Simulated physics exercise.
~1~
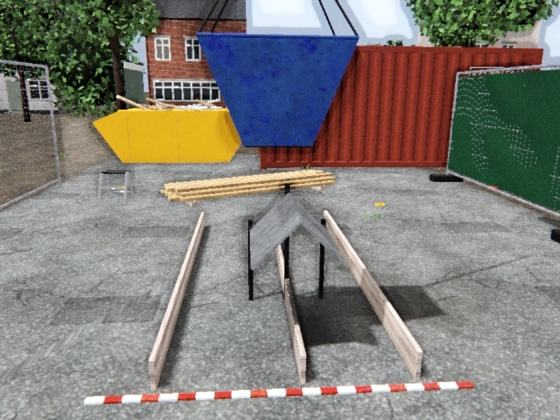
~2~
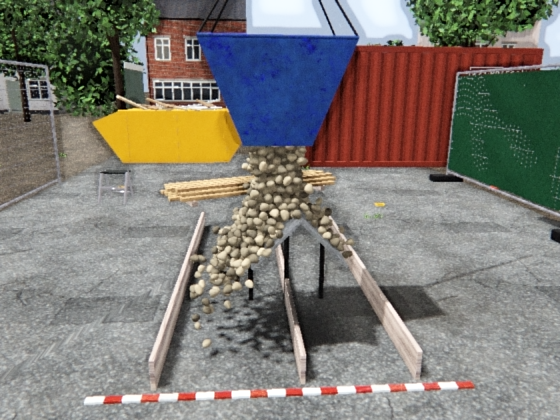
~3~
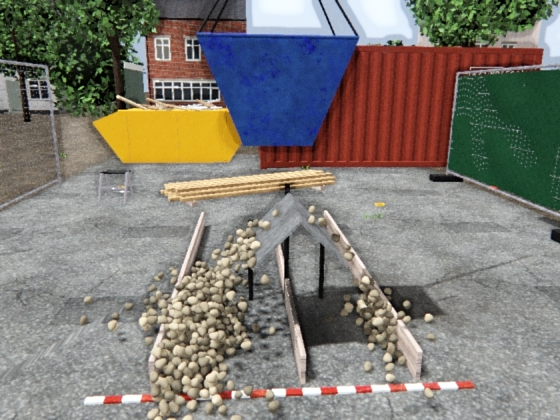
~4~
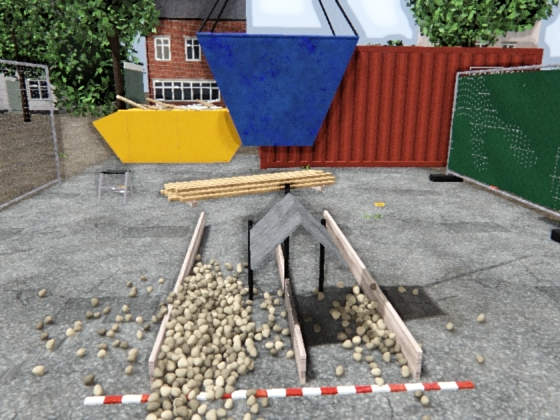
Round beach stones pouring from a blue hopper onto a steel ridge, most piling in the left bay, fewer in the right.
